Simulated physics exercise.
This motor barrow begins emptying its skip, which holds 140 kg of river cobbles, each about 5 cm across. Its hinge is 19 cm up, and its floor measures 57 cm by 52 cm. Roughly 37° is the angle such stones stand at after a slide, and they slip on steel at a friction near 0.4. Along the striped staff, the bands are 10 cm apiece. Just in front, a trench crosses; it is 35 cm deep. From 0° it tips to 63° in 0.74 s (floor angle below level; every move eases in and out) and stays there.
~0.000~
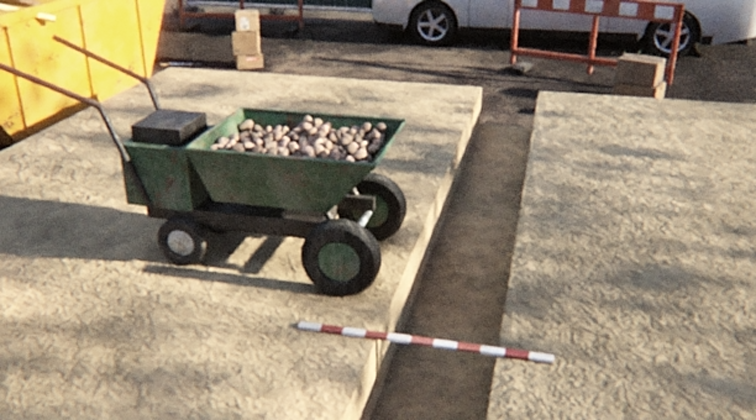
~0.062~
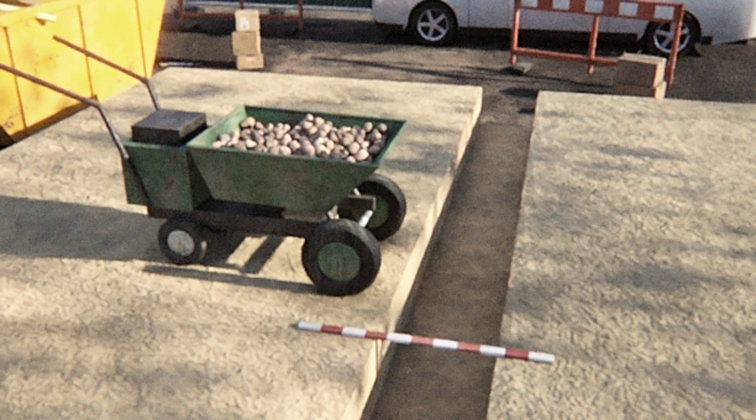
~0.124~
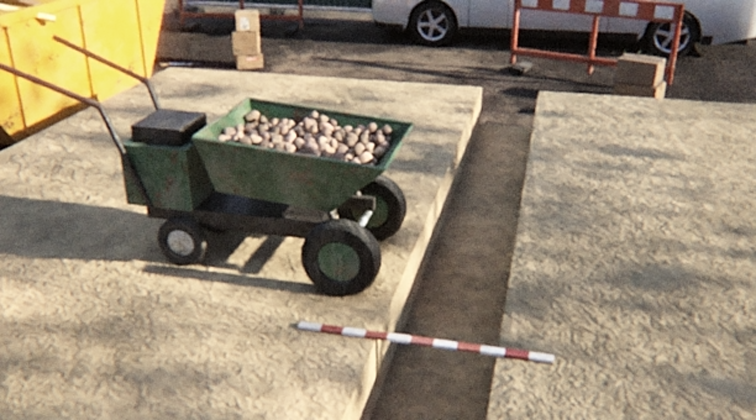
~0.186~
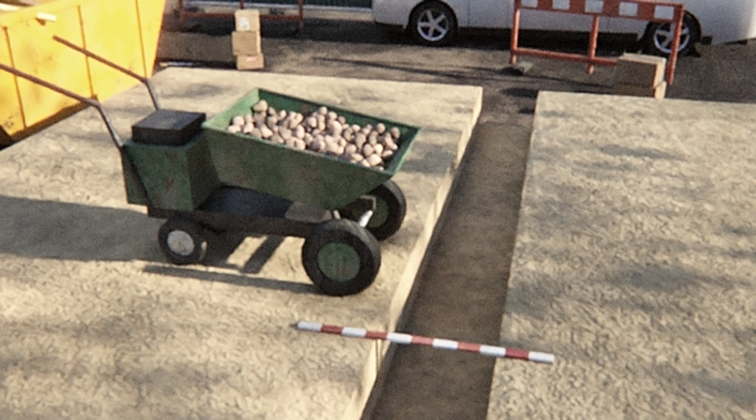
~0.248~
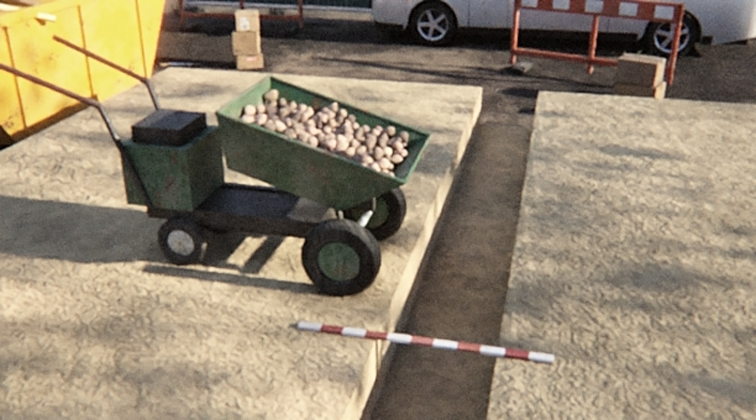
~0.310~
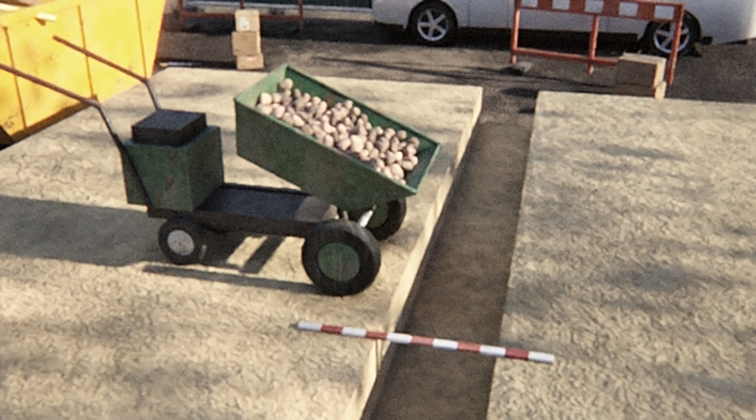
The clip opens on a green motor barrow loaded with cobbles, standing on pale ground beside a dark trench with a red-and-white staff lying across it. The skip's rear edge slowly lifts off the chassis, then the skip tilts steeply toward the trench, the cobbles still inside.
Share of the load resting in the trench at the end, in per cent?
60 per cent.
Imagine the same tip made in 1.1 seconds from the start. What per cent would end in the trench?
With that timing, about 70 per cent.
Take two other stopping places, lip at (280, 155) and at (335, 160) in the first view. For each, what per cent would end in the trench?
Close to 90 percent in the first case, 95 percent in the second.
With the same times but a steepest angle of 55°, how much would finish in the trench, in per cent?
Close to 45 per cent then.
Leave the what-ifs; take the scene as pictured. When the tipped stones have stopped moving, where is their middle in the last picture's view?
Roughly (497, 320), I'd say.
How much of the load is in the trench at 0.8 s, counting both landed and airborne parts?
By then, around 15 percent.
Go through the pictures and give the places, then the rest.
In the first frame, the skip is at 0°, its lip at (375, 166); the top of the load is at (327, 134).
The second frame shows lip at (378, 167), floor tilted 1°, highest stones at (316, 133); the stones move at 0.3 m/s on average.
The third frame shows lip at (384, 170), floor tilted 5°, highest stones at (281, 126); the stones move at 0.6 m/s on average.
In the fourth frame, the skip is at 10°, its lip at (394, 175); the top of the load is at (274, 117); the stones move at 0.8 m/s on average.
The fifth frame shows lip at (405, 183), floor tilted 17°, highest stones at (270, 107); the stones move at 1.0 m/s on average.
The sixth frame shows lip at (416, 193), floor tilted 24°, highest stones at (283, 96); the stones move at 1.1 m/s on average.
After 0.6 s the floor is at 53°; 100 % in the skip; the foremost stones are at (445, 203).
After 0.8 s the floor is at 63°; 81 % in the skip, 17 % in the trench, 2 % past the trench; the foremost stones are at (518, 271).
After 1.2 s the floor is at 63°; 33 % in the skip, 29 % in the trench, 37 % past the trench; the foremost stones are at (649, 300).
After 3.1 s the floor is at 63°; 0 % in the skip, 60 % in the trench, 40 % past the trench; the foremost stones are past the picture's edge.
